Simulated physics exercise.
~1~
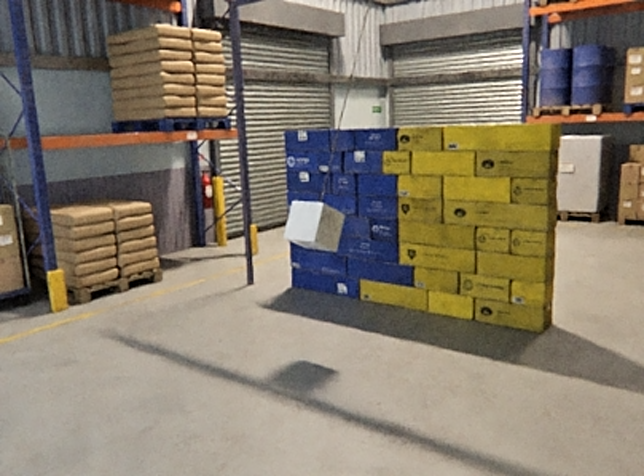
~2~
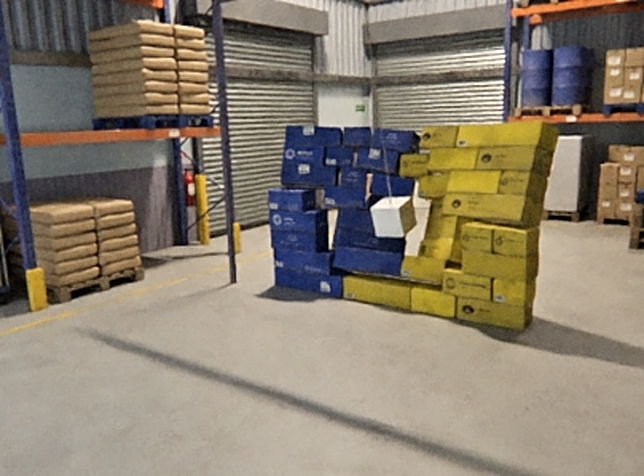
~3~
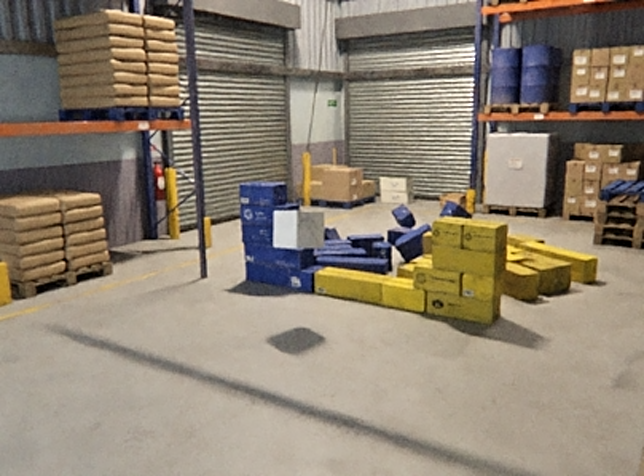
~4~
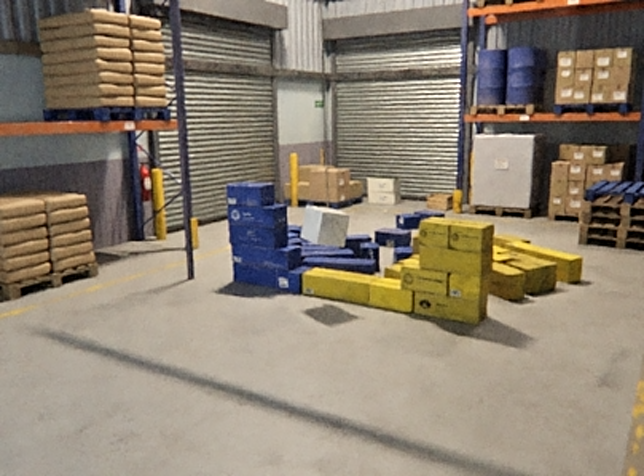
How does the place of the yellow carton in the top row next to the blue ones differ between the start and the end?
At the start it sits in the top row of the wall, beside the blue cartons. By the end it has dropped down among the fallen yellow cartons, behind what is left of the wall on the right.
